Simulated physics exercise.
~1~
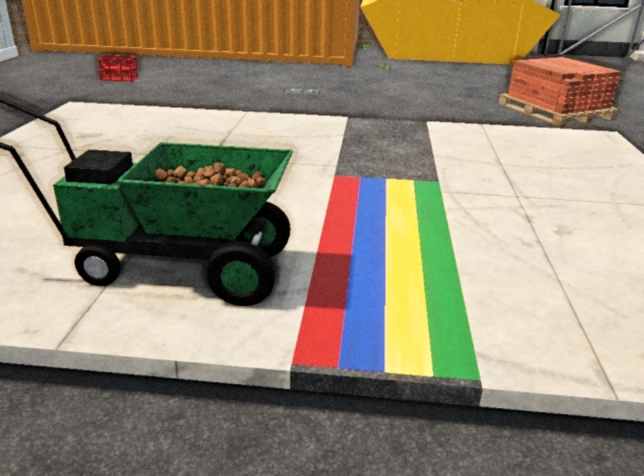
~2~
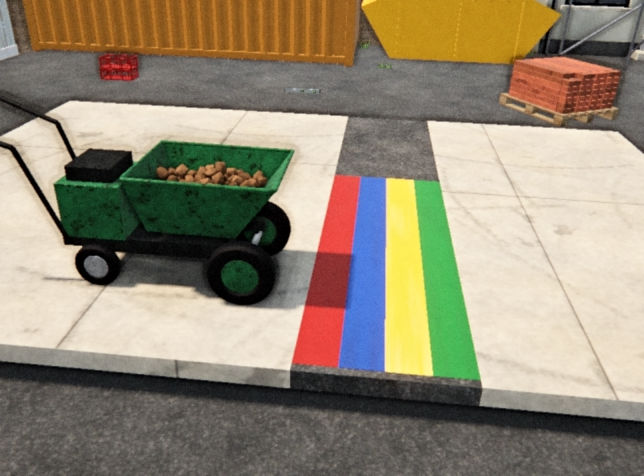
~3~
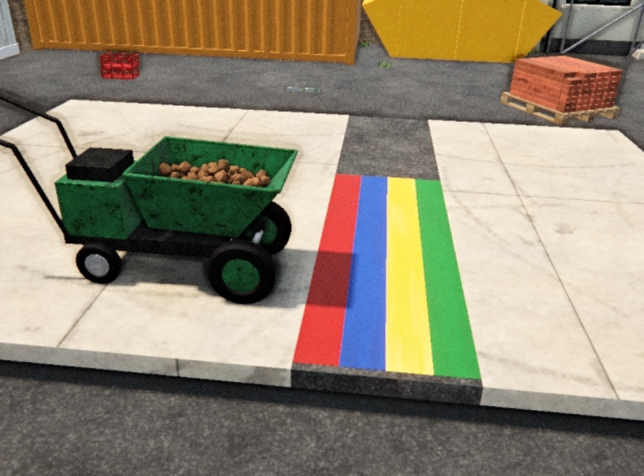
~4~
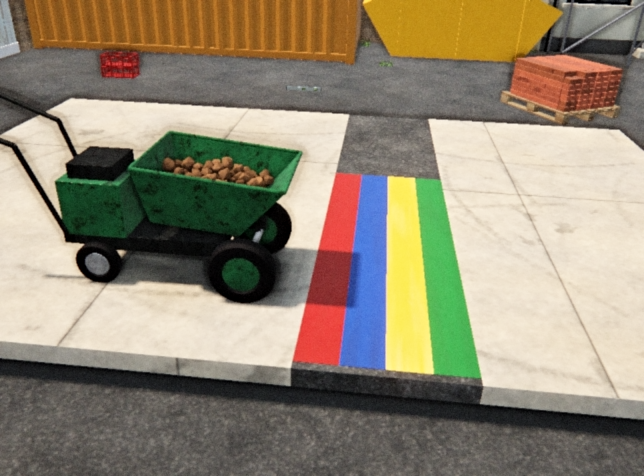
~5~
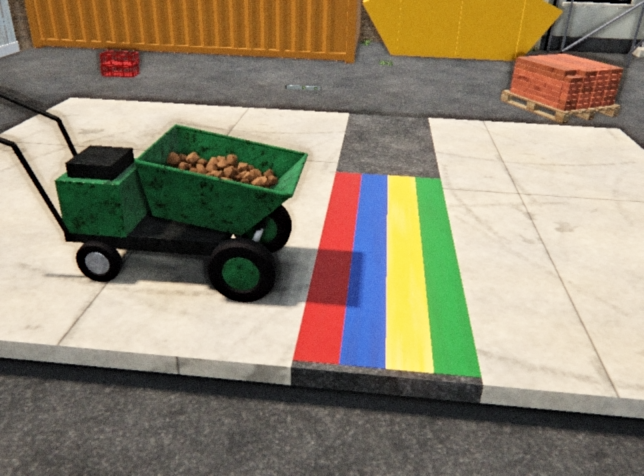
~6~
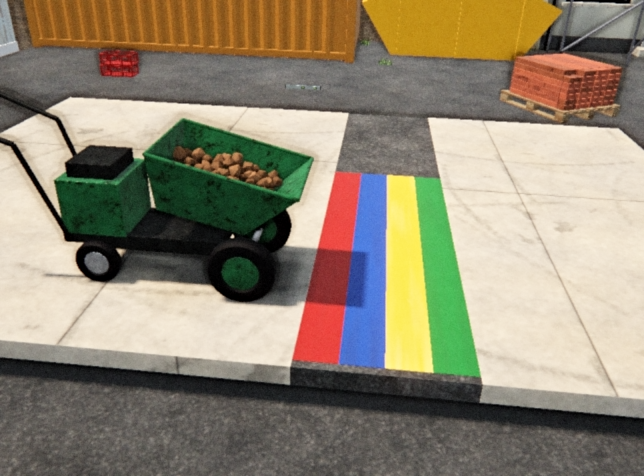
A green barrow stays in place while its skip of brown clods slowly tilts right.
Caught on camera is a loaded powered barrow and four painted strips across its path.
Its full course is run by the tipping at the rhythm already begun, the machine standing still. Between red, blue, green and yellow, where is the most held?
On blue.
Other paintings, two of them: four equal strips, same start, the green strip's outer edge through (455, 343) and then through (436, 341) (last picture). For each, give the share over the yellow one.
Shares: About 30 per cent; about 30 per cent.
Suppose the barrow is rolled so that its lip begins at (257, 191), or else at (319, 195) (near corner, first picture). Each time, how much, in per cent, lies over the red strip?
That would be roughly 20 in a hundred and then roughly 0 in a hundred.
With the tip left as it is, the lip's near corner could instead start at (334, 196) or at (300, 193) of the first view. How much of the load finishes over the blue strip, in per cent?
Around 0 % the first time and around 30 % the second.
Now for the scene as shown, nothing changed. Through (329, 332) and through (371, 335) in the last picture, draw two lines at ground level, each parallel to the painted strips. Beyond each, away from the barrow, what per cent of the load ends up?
About 80 % and 50 %.
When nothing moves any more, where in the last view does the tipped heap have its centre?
I'd mark it at roughly (383, 281).
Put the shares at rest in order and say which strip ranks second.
Number two is that yellow strip.
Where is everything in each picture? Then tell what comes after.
In the first picture, lip of the skip near (273, 192), level; top of the load near (214, 190), clay clods; red strip near (321, 331); blue strip near (364, 335); yellow strip near (407, 339); green strip near (451, 342).
In the second picture, lip of the skip near (275, 191), level; top of the load near (204, 184).
In the third picture, lip of the skip near (279, 192), tipped barely; top of the load near (207, 182).
In the fourth picture, lip of the skip near (284, 193), tipped barely; top of the load near (197, 177).
In the fifth picture, lip of the skip near (291, 196), tipped a little; top of the load near (202, 174).
In the sixth picture, lip of the skip near (298, 201), tipped a little; top of the load near (199, 170); red strip near (321, 327); blue strip near (364, 331); yellow strip near (408, 335); green strip near (452, 339).
Shortly afterwards, skip tipped steeply; the whole lot in the skip.
Next, skip tipped steeply; the bulk in the skip; a little over the blue strip.
Some moments later, skip tipped right over; near a quarter in the skip; only a few over the red strip; near a third over the blue strip; near a quarter over the yellow strip; a little over the green strip; only a few off the paint.
In the end, skip tipped right over; near a quarter in the skip; only a few over the red strip; near a third over the blue strip; near a quarter over the yellow strip; a little over the green strip; only a few off the paint.
